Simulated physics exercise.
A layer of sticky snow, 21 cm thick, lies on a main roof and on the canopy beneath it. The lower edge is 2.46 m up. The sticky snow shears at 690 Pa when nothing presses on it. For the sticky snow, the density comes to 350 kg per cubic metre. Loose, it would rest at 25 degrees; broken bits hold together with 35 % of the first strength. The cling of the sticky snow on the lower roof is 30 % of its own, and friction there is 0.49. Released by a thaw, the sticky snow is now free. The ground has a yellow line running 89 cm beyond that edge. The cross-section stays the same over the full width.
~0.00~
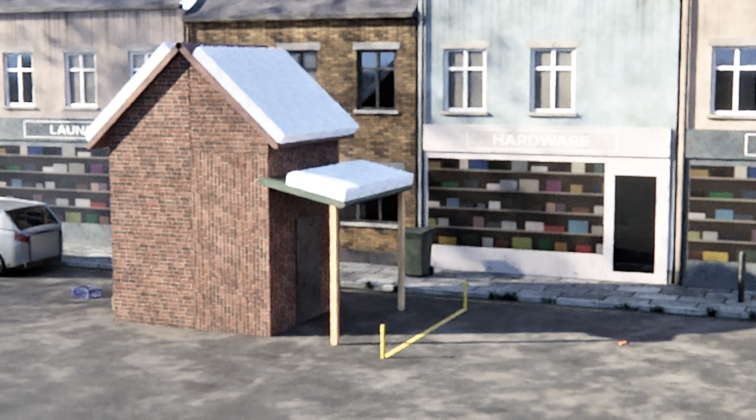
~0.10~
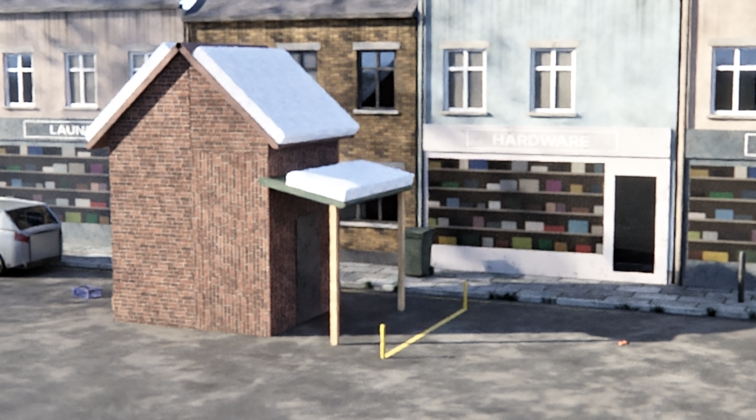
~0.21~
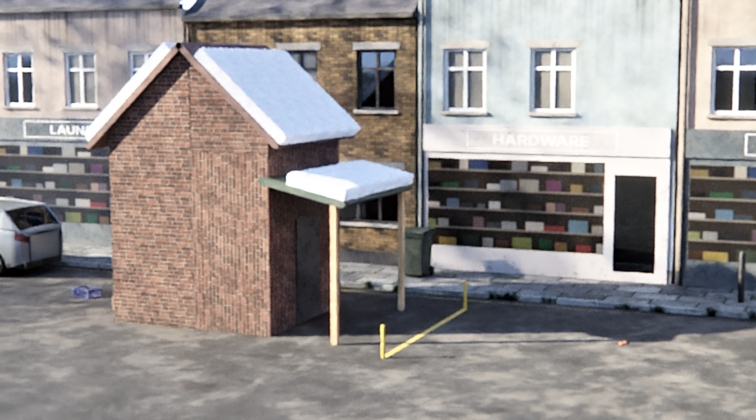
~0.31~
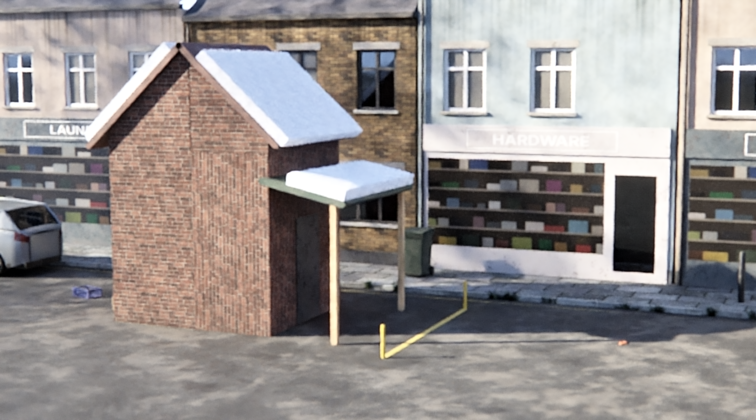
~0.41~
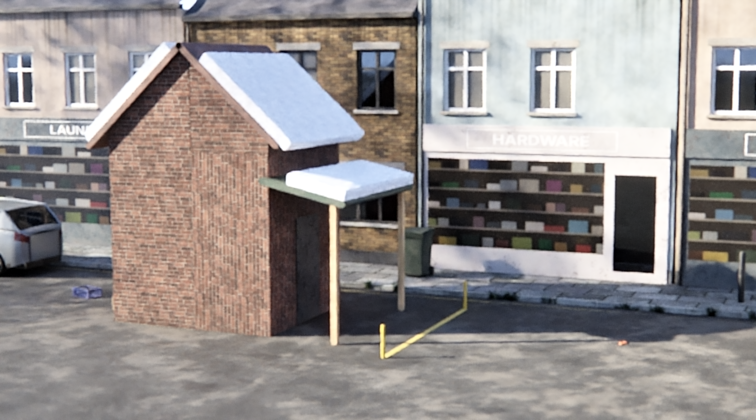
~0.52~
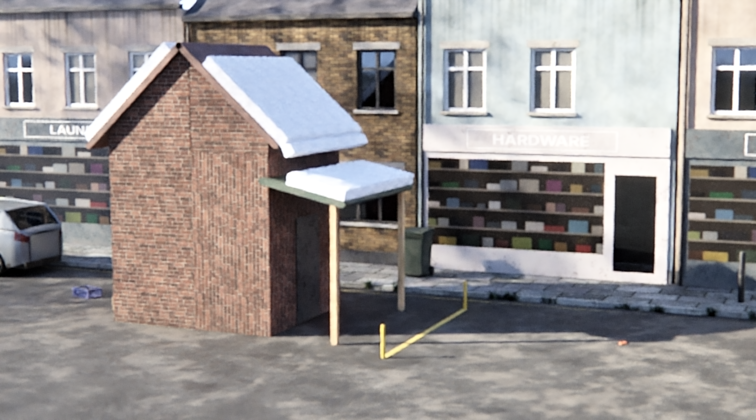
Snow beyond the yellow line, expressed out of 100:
About 2 out of 100.
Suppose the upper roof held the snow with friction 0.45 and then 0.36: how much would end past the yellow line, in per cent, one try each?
Respectively 12 percent and 16 percent.
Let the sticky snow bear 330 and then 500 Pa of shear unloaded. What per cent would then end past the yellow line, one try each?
Respectively, close to 25 % and close to 10 %.
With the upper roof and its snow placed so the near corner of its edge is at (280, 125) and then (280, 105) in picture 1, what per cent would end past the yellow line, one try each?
25 %, then 45 %.
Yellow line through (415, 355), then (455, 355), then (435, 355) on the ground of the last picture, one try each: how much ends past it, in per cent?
About 0 %, 0 %, 0 %.
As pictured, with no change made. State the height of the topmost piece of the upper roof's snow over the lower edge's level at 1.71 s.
About 1.1 m.
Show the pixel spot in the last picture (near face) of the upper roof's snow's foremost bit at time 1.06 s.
It shows up near (318, 175) in the last picture.
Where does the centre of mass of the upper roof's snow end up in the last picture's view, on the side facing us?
Somewhere about (319, 210), I'd say.
After 1.06 s, none is below the lower edge and 0 % is past the line.
After 1.71 s, none is below the lower edge and 0 % is past the line.
After 2.35 s, 17 % is below the lower edge and 0 % is past the line.
After 3.00 s, 19 % is below the lower edge and 2 % is past the line.
After 6.00 s, 19 % is below the lower edge and 2 % is past the line.
